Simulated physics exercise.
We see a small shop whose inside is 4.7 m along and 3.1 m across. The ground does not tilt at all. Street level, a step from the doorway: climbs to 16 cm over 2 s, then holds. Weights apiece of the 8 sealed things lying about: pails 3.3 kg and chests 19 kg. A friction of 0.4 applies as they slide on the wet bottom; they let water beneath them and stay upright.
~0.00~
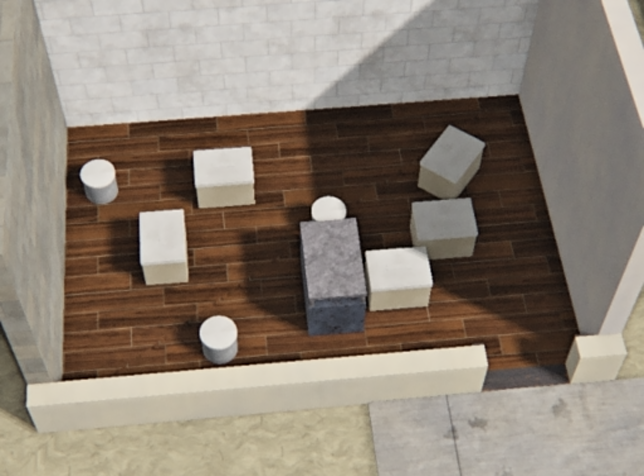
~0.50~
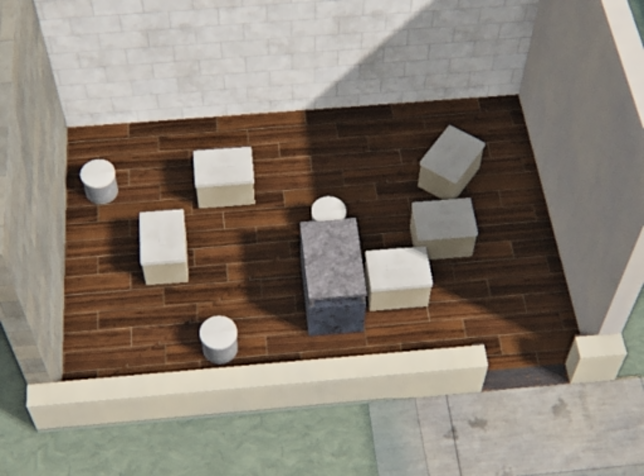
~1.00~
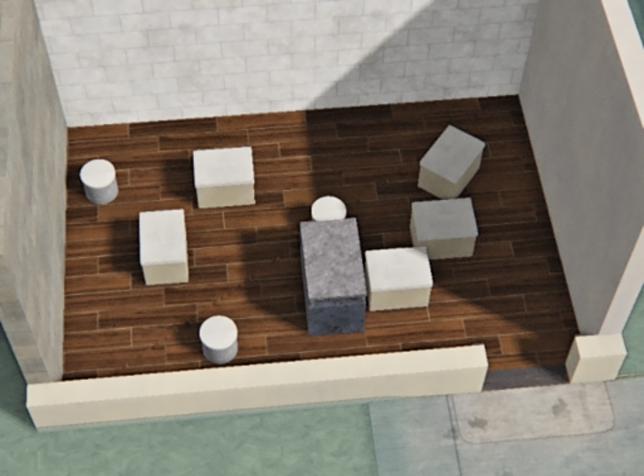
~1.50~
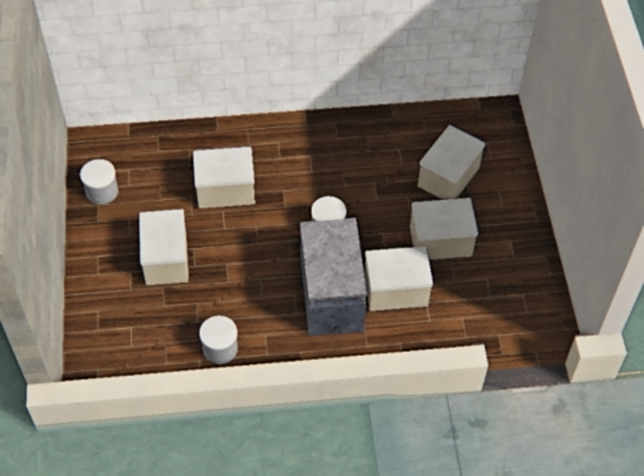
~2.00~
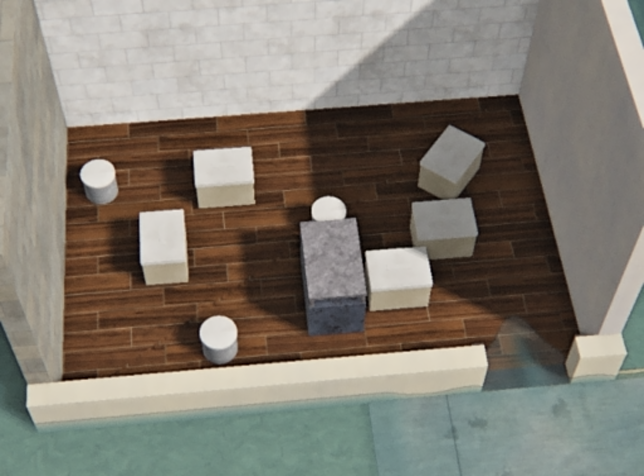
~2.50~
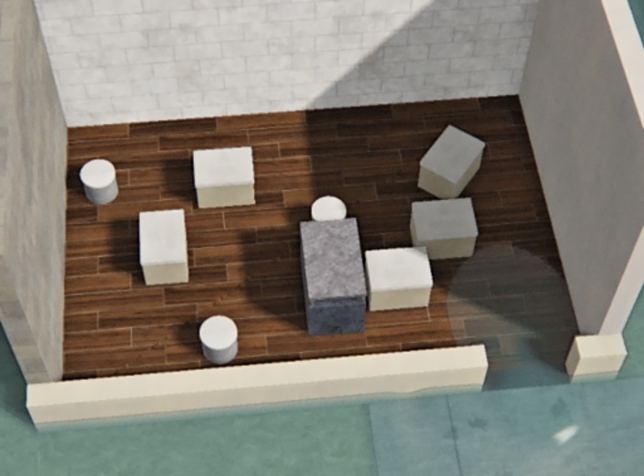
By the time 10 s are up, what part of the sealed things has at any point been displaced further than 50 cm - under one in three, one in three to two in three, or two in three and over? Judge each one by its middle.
The part displaced is under one in three.
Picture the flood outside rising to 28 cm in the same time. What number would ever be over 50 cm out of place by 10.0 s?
The count would be 5.
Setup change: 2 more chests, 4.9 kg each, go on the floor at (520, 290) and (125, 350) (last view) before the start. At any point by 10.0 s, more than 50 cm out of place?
Order as asked: Farther and not as far.
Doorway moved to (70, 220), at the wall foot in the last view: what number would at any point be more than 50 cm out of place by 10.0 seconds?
2.
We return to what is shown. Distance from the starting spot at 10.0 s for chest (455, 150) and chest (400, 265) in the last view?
The first is 0 cm from its start, the second 0 cm.
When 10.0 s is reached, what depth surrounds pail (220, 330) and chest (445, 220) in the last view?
Roughly 2 and 6 cm.
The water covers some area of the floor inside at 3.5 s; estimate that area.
Wet area: Approx. 3.0 m2.
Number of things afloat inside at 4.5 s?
At that moment it comes to 0.
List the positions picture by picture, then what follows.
In the first frame, a pail at (329, 211) rests on the ground; a chest at (223, 165), on the bottom; water covers 0.0 m2; 0 of 8 have shifted.
In the second frame, a pail at (329, 211), on the bottom; a chest at (223, 165), on the bottom; water covers 0.0 m2; 0 of 8 have shifted.
In the third frame, a pail at (329, 211) rests on the ground; a chest at (223, 165), on the bottom; 0.0 m2 under water; 0 of 8 have shifted.
In the fourth frame, a pail at (329, 211) rests on the ground; a chest at (223, 165), on the bottom; 0.0 m2 under water; 0 of 8 have shifted.
In the fifth frame, a pail at (329, 211), on the bottom; a chest at (223, 165) rests on the ground; 0.2 m2 under water; 0 of 8 have shifted.
In the sixth frame, a pail at (329, 211) rests on the ground; a chest at (223, 165) rests on the ground; water covers 1.2 m2; 0 of 8 have shifted.
After 3.5 s 0 of 8 are over 50 cm from their spots; 0 afloat.
After 4.5 s 0 of 8 are over 50 cm from their spots; 0 afloat.
After 7.0 s 0 of 8 are over 50 cm from their spots; 0 afloat.
After 10.0 s 1 of 8 are over 50 cm from their spots, and 1 have been at some point; 1 afloat.
